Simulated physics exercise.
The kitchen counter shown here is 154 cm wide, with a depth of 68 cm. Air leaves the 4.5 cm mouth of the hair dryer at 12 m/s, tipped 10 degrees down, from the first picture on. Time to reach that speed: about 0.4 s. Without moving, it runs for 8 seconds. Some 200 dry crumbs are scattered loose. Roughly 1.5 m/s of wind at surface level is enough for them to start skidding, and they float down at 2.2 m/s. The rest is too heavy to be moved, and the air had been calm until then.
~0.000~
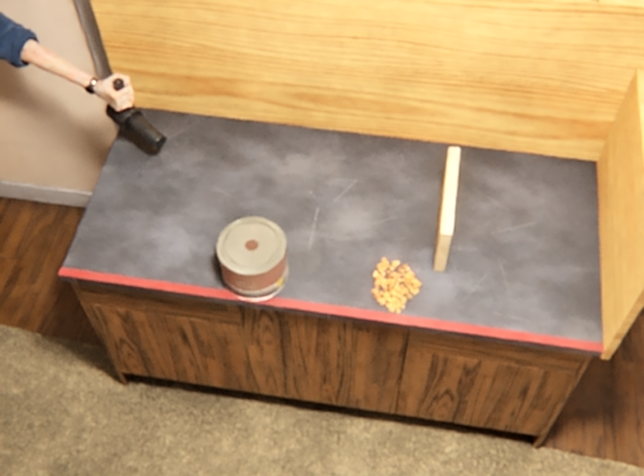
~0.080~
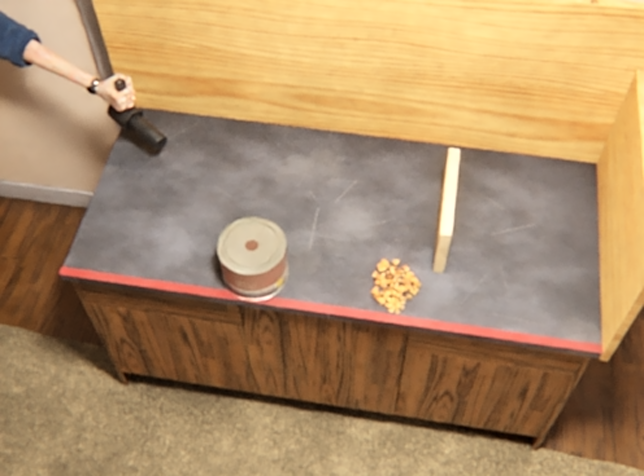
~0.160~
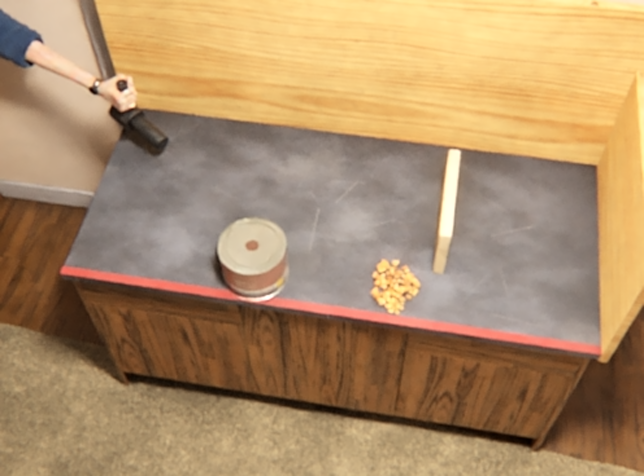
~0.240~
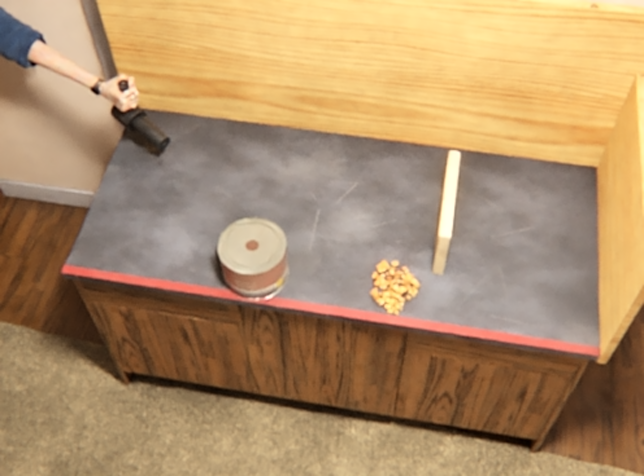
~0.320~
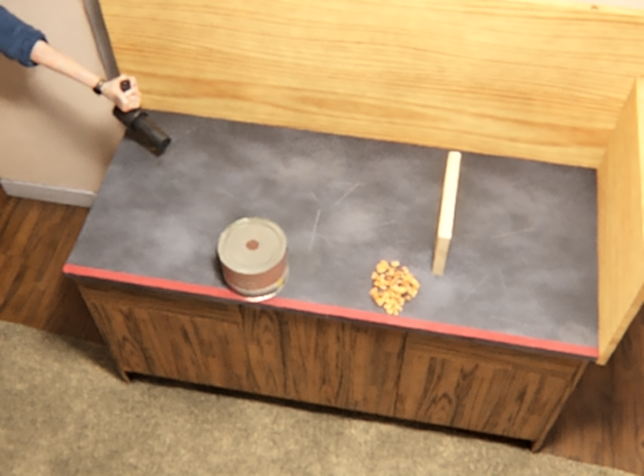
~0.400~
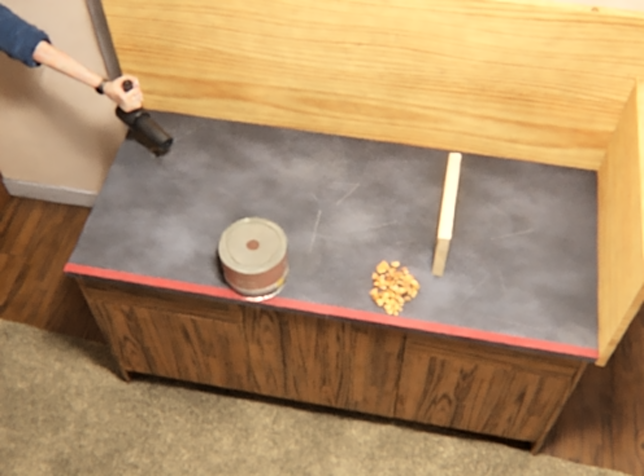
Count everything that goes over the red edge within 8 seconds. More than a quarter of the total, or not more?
The quarter limit is broken.
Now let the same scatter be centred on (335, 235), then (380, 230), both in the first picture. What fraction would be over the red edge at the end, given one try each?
40 %, 15 %.
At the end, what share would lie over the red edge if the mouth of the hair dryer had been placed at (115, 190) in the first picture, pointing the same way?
It would come out near 0 in a hundred.
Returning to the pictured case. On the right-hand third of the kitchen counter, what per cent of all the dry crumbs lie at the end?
15 %.
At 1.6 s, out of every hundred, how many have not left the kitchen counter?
Roughly 15 per cent.
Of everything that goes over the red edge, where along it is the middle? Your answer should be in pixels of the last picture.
The middle of the crossings lies near (466, 337) in the last picture.
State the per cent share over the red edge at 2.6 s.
Close to 90 %.
After 1.6 s, 6 % are on the move or not yet settled, 86 % are over the red edge.
After 2.6 s, 5 % are on the move or not yet settled, 86 % are over the red edge.
After 4.4 s, 5 % are on the move or not yet settled, 86 % are over the red edge.
After 8.0 s, at the end, 86 % are over the red edge.
